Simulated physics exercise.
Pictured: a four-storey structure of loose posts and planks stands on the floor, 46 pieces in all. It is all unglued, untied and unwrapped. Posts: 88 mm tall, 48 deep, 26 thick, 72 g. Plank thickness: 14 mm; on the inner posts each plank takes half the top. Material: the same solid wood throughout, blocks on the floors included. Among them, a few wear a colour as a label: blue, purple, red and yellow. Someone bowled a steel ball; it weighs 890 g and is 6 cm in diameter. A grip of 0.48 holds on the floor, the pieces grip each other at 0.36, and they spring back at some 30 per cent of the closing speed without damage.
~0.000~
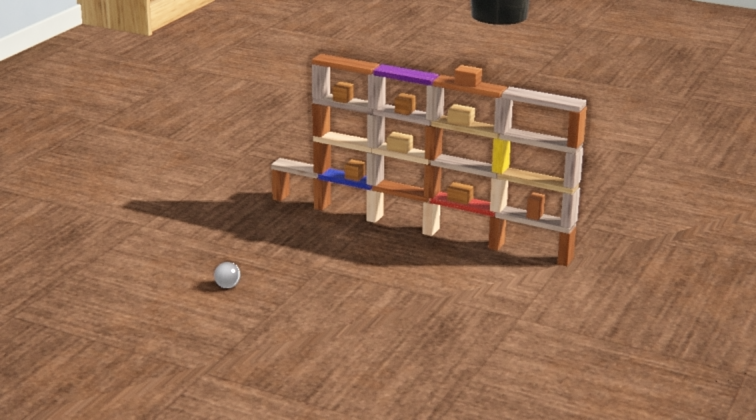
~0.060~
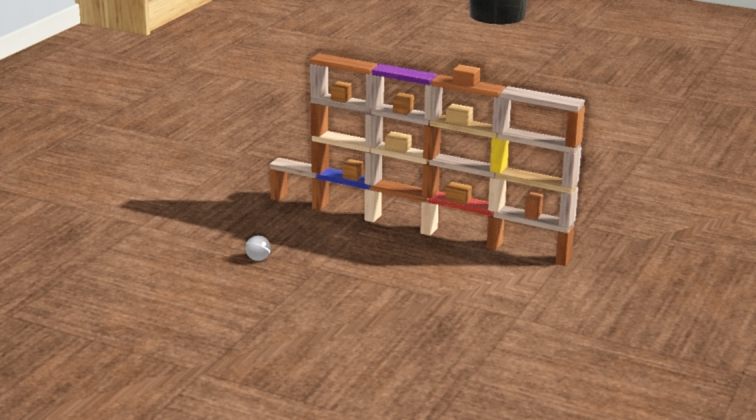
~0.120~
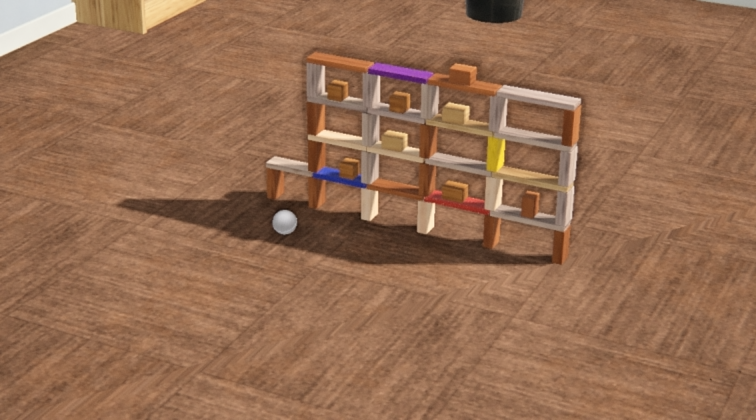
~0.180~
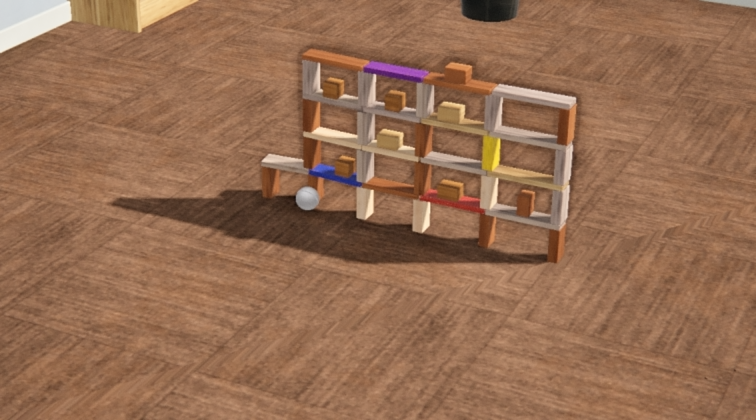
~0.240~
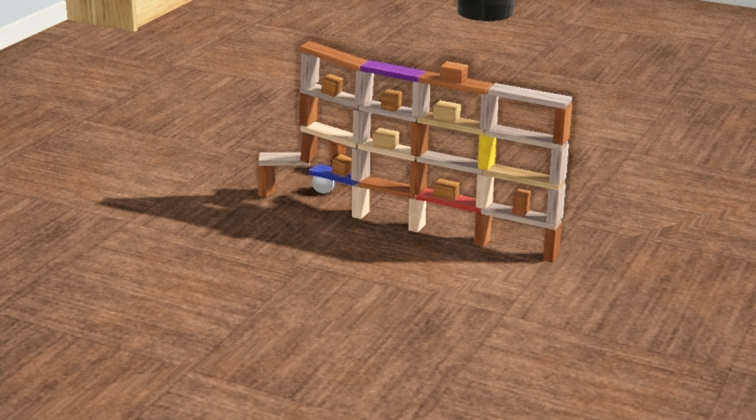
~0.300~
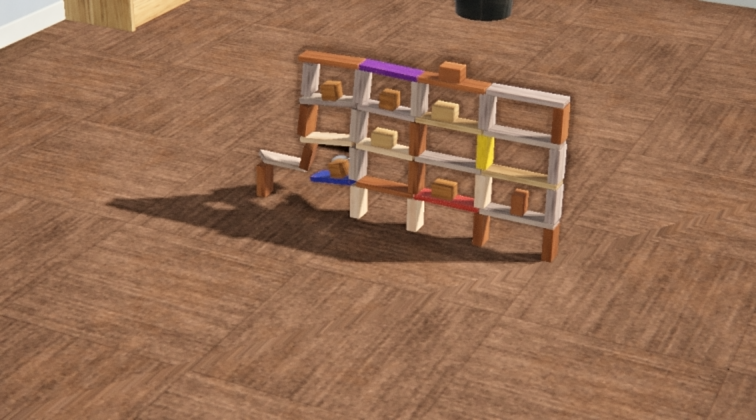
A shiny steel ball rolls across a brown wood floor, seen from above at an angle, toward a four-storey shelf-like structure of loose posts and planks. The structure is mostly orange-brown and pale, with a purple plank at top, a blue one low at left, a red one and a yellow post. As the camera pans slightly, the ball strikes the lower left and passes under the blue plank, which tilts as nearby pieces lean.
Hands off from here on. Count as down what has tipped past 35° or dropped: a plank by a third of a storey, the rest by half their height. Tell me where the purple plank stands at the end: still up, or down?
At the end the purple plank is down.
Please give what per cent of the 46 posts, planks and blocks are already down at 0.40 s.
By then 25 %.
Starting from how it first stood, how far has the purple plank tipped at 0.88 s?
Something like 70°, more or less.
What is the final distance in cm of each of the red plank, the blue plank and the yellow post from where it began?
Red 0 cm, blue 10 cm, yellow 0 cm.
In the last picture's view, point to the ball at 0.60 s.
Around (425, 99).
After 0.40 s, ball still moving; 11 of the 46 pieces down; purple plank shifted 7 mm; blue plank leaning 37°, 44 mm lower.
After 0.60 s, ball still moving; 19 of the 46 pieces down; purple plank leaning 34°, 42 mm lower; blue plank leaning 41°, 52 mm lower.
After 0.88 s, ball still moving; 28 of the 46 pieces down; purple plank leaning 65°, 31 cm lower.
After 1.24 s, ball still moving; 28 of the 46 pieces down; purple plank leaning 34°, 35 cm lower.
At rest (2.4 s), ball rolling away; 28 of the 46 pieces down; purple plank leaning 28°, 36 cm lower; yellow post unmoved; red plank unmoved. As the last picture would show them, middles, purple plank near (352, 181), yellow post near (486, 149).
